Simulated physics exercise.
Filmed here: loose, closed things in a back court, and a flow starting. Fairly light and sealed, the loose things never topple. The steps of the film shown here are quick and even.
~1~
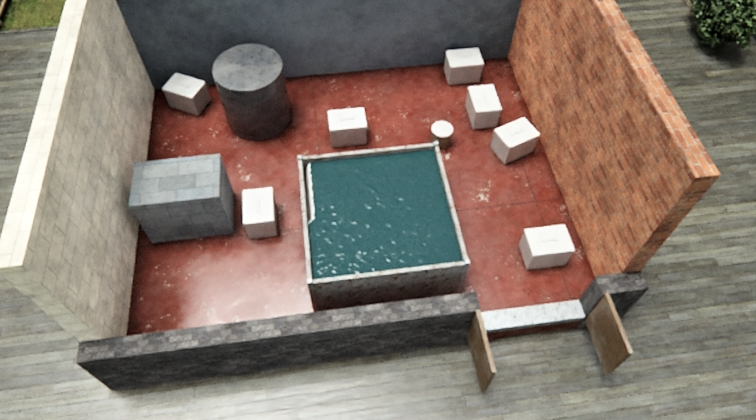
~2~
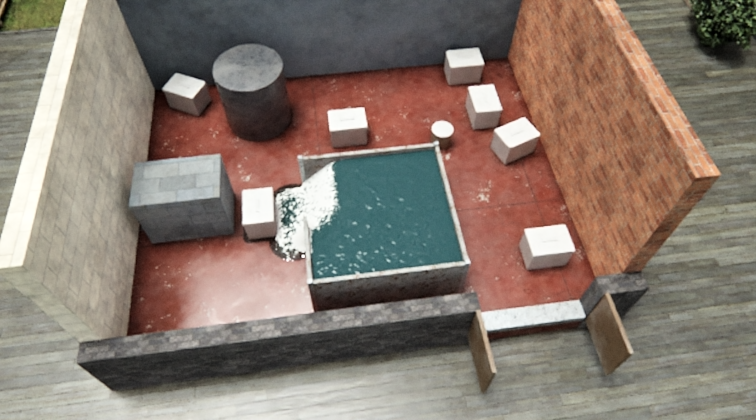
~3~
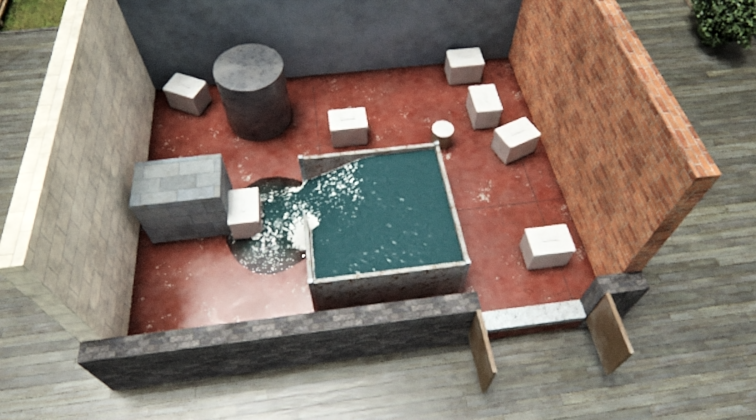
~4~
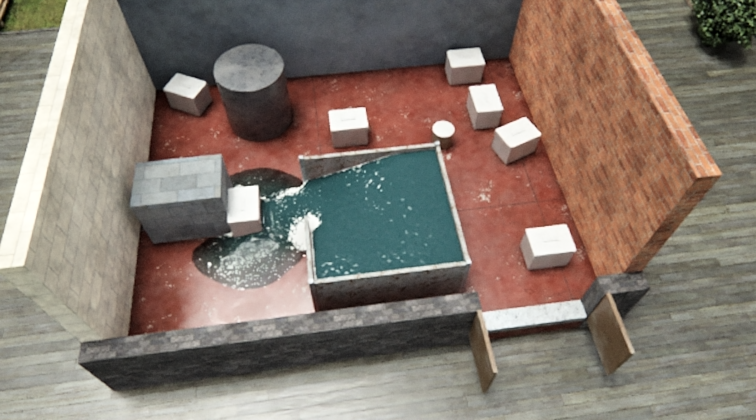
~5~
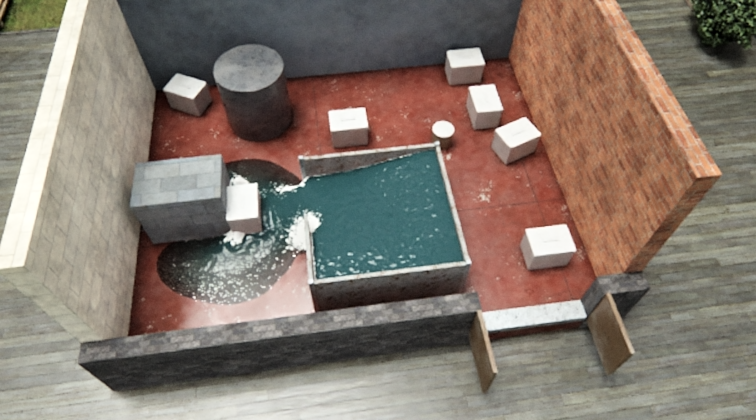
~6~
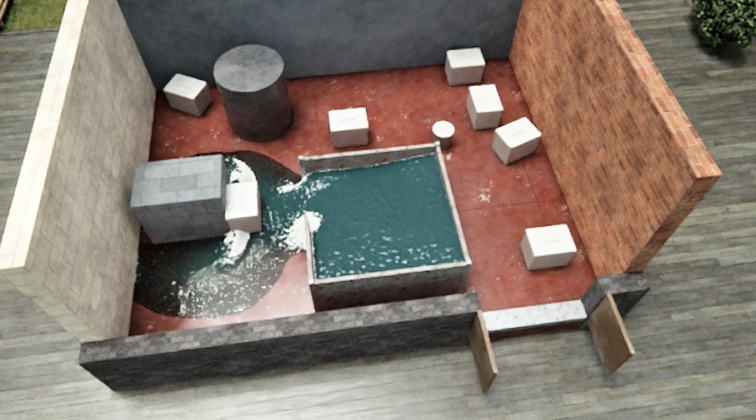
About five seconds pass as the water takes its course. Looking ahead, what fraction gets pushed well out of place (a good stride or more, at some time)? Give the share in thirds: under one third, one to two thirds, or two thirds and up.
Mid band.
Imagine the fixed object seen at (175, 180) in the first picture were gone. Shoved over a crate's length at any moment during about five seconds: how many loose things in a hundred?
Approx. 40 % of the lot.
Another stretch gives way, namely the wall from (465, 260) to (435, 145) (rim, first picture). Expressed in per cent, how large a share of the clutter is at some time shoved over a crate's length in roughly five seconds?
Roughly 90 percent.
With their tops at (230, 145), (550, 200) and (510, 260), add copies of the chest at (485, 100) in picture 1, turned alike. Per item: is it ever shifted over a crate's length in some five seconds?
Each in turn: Pushed clear, stays in place, stays in place.
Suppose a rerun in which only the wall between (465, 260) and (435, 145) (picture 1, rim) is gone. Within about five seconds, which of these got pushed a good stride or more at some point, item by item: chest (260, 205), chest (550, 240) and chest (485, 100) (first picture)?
Taking them in order, less than that, displaced that much, displaced that much.
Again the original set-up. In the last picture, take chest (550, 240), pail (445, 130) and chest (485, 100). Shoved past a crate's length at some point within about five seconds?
The first is not so far, the second not so far, and the third not so far.
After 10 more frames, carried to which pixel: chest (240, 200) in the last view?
Estimated position: Around (175, 303).
A moment on, 0 of 8 are well off their spots; 1 afloat.
Next, 1 of 8 are well off their spots; 1 afloat.
Later, 2 of 8 are well off their spots; 2 afloat.
In the end, 4 of 8 are well off their spots, and 4 have been at some point; 4 afloat.
